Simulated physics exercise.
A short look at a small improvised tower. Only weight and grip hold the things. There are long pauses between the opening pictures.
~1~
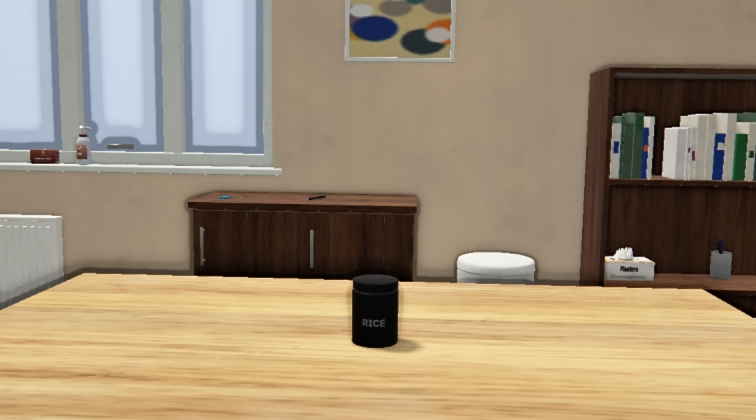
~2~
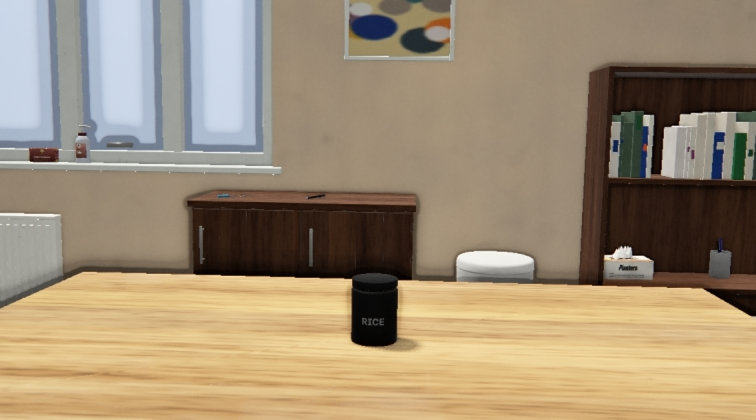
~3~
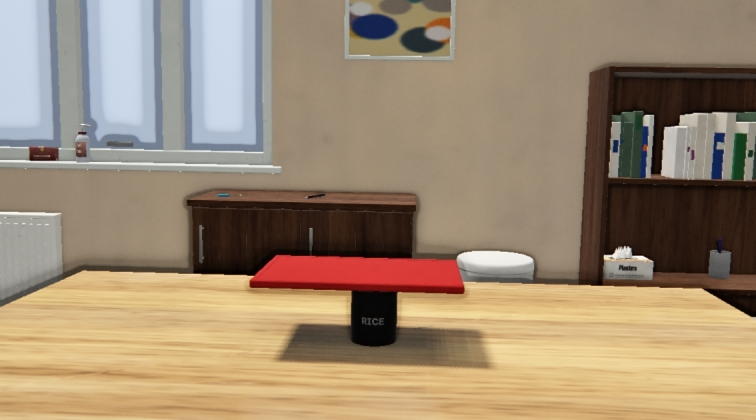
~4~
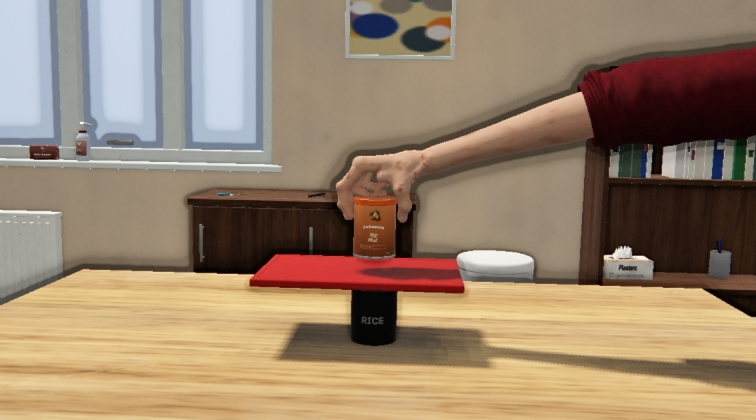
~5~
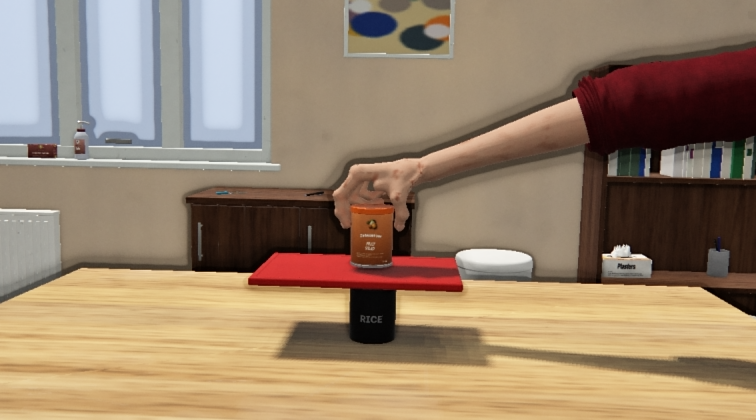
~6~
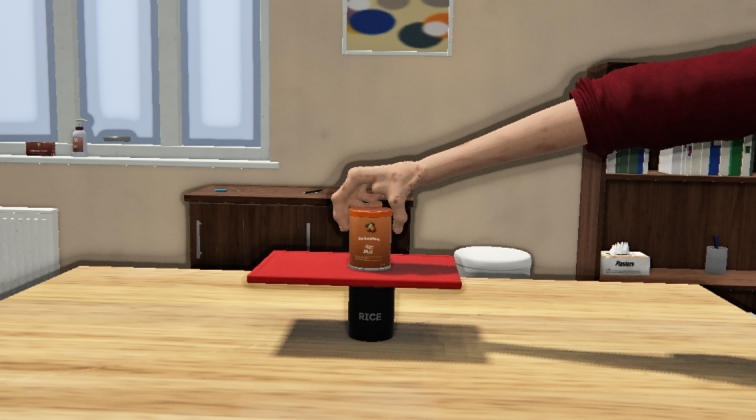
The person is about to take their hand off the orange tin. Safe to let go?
In the end the stack keeps its balance.
Then, 0.30 s after the last picture, nothing has stirred.
Then, 0.70 s after the last picture, orange tin resting near (370, 239).
At rest, all 3 in place. Seen from the same camera at the end, orange tin near (370, 239). The stack holds.
